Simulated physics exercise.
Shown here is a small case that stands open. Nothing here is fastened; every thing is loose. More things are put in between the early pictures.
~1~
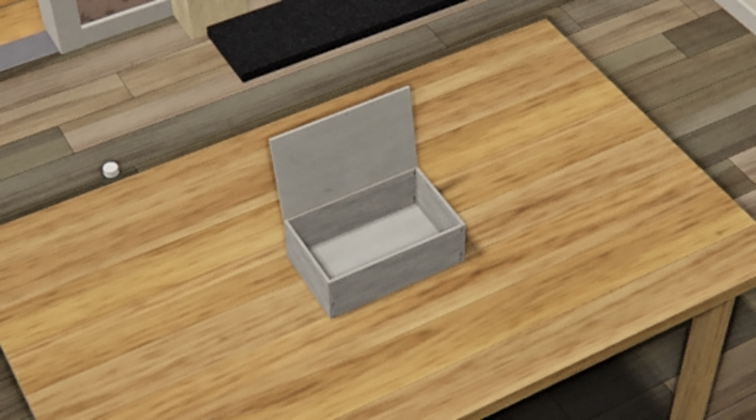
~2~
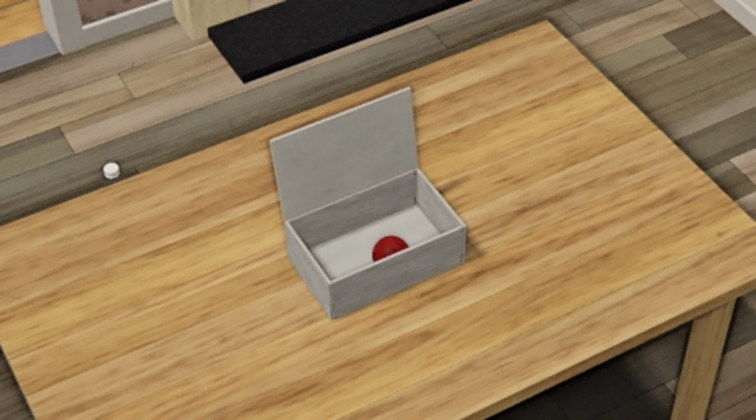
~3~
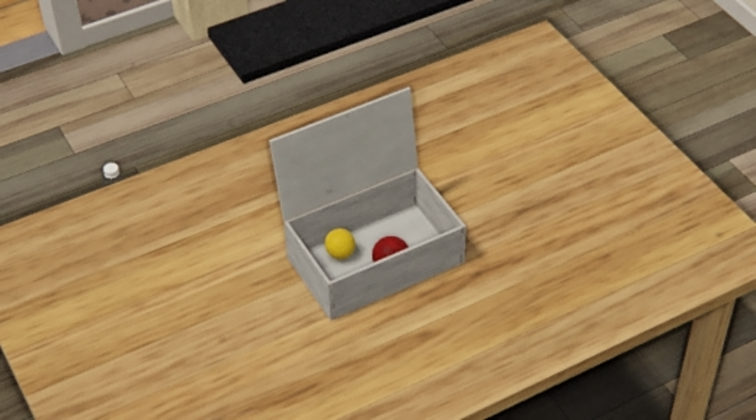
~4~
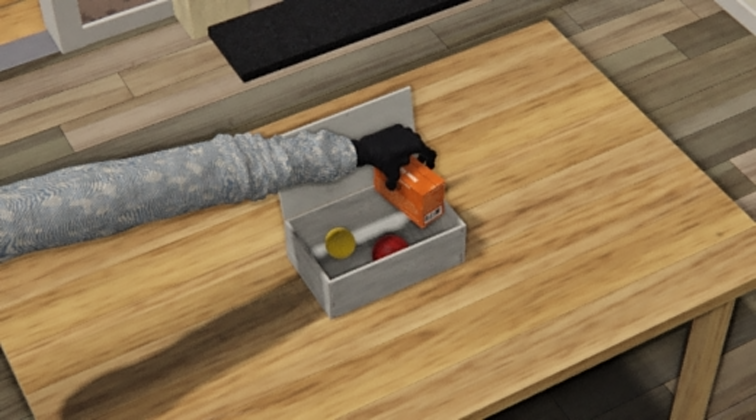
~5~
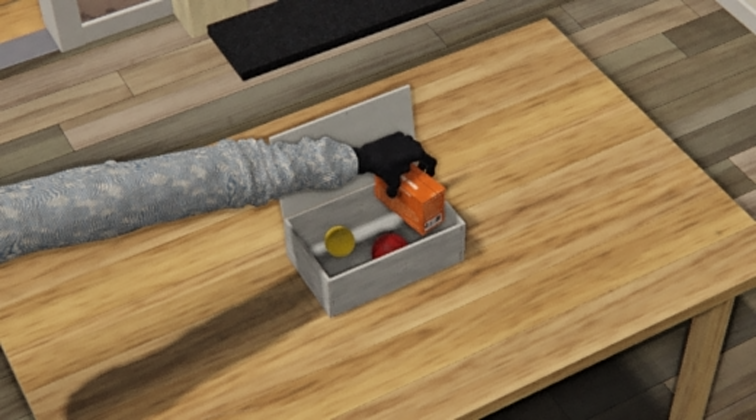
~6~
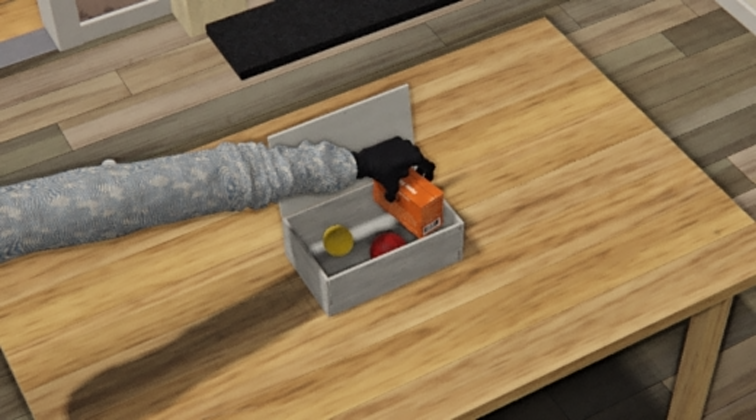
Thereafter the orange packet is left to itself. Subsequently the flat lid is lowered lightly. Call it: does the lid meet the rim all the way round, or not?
It meets the rim all the way round.
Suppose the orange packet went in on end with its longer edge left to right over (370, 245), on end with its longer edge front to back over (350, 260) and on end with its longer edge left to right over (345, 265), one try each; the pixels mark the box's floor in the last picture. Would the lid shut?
Try one: Closed. Try two: Not closed. Try three: Not closed.
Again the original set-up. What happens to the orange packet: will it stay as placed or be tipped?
Simply put, the orange packet remains unturned.
Then, 1.20 s past the last view, lid starting down; orange packet displaced a little near (408, 225).
Then, 1.90 s past the last view, lid 32° above the rim; orange packet displaced a little near (408, 225).
Finally, lid shut; moved from the start, orange packet; the other 2 still in place. Final places as the last picture's camera would see them, orange packet near (408, 225).
